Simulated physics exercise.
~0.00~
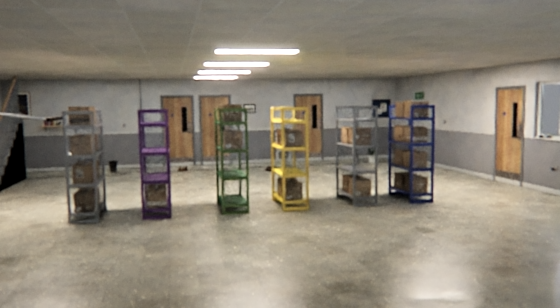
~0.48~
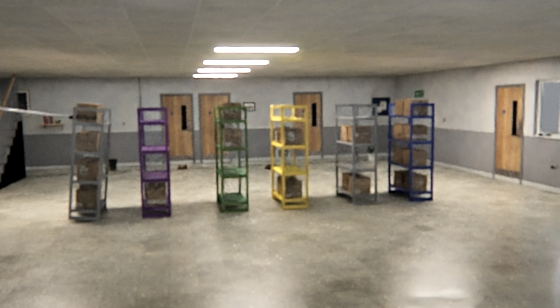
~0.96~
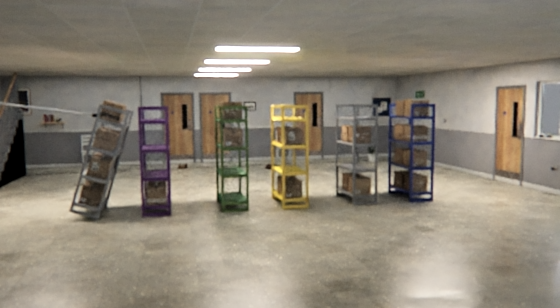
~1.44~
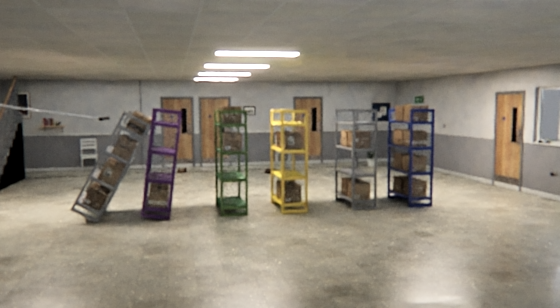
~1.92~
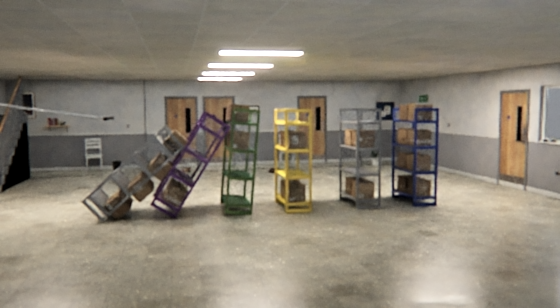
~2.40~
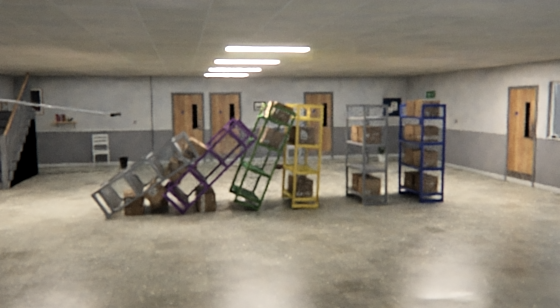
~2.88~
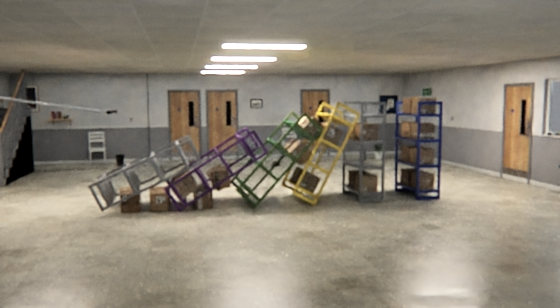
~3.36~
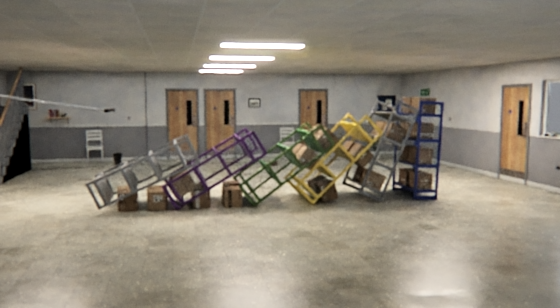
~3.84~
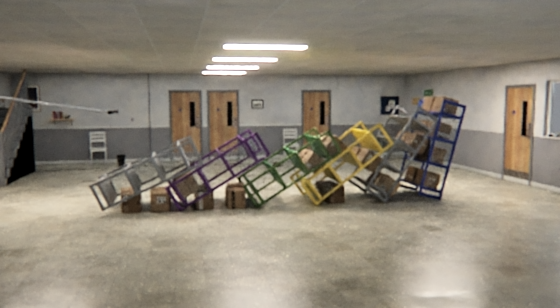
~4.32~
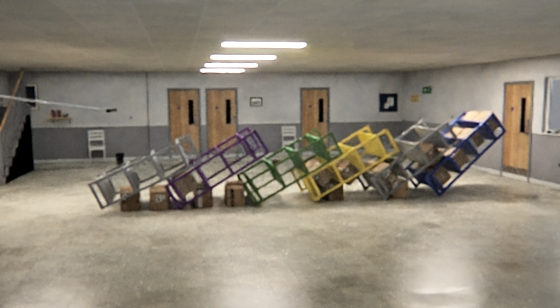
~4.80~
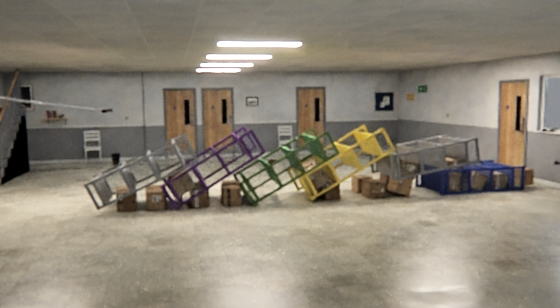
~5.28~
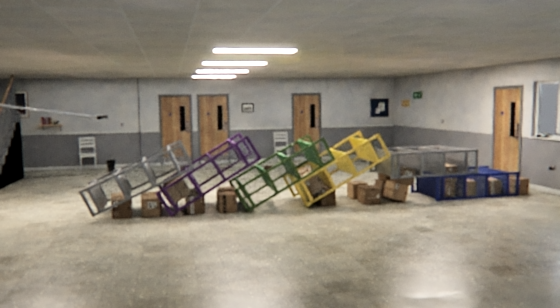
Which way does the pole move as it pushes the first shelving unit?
The pole moves to the right, coming in from the left side of the room.
